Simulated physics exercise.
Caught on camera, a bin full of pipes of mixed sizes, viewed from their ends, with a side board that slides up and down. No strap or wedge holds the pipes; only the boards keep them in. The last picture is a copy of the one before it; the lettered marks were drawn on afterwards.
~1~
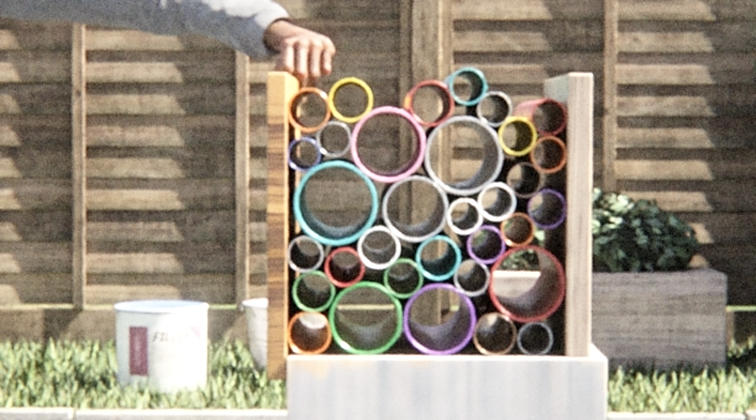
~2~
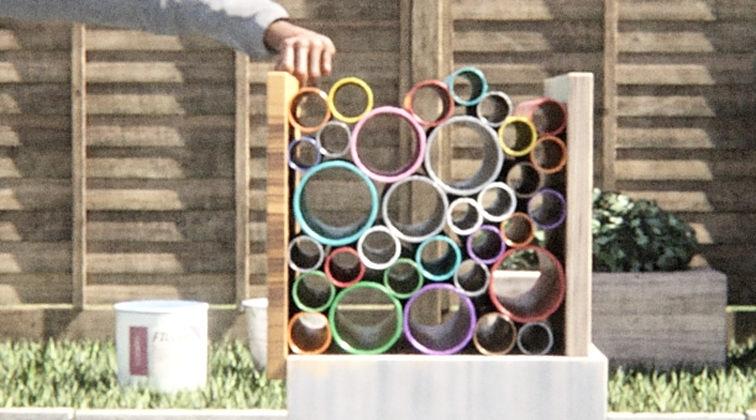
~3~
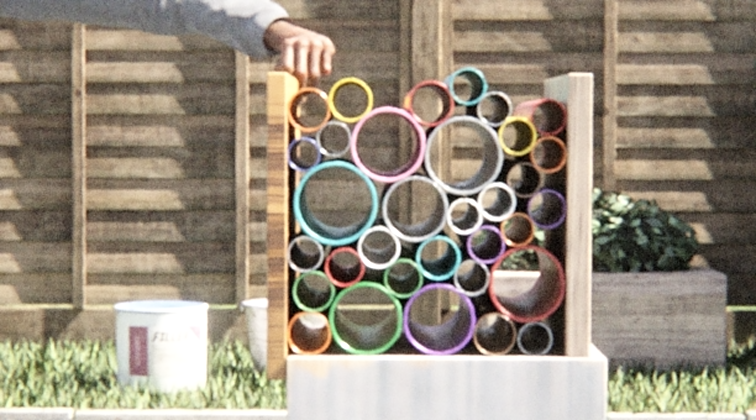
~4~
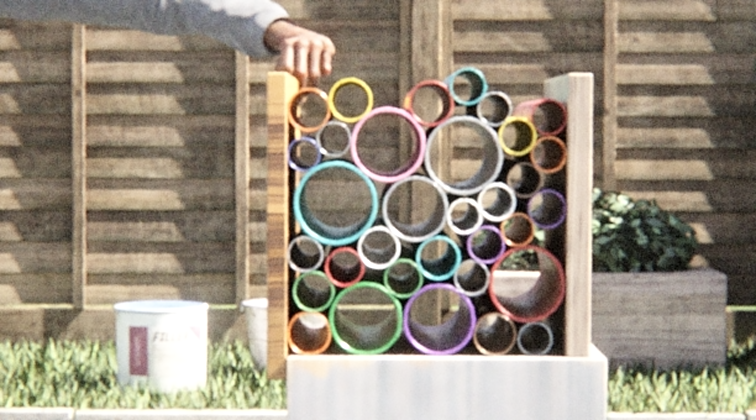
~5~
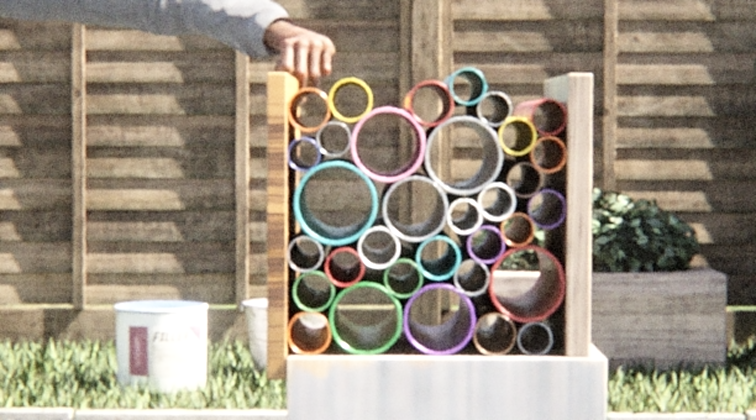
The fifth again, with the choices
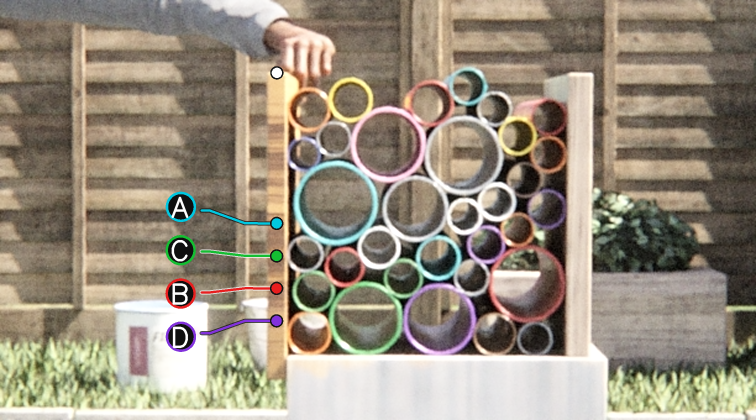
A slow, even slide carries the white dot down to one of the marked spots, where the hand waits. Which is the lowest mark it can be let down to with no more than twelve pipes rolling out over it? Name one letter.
Mark B is as low as it can go.
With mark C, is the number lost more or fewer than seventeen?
At C, fewer than seventeen.
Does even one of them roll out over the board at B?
At B: Yes.
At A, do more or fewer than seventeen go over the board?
Fewer than seventeen.
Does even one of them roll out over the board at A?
Yes, at A.
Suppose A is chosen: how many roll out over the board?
The count is four.
On the marked copy, A at (277, 224); B at (277, 288); C at (277, 256); D at (277, 321); the white dot at (277, 73).
With B. Early on, top of the board (287, 169).
Further on, top of the board (287, 276).
At the end, top of the board (287, 288), about eight out over the board.
As for the rest, A about four out over the board; C about four out over the board; D more than twelve out over the board.
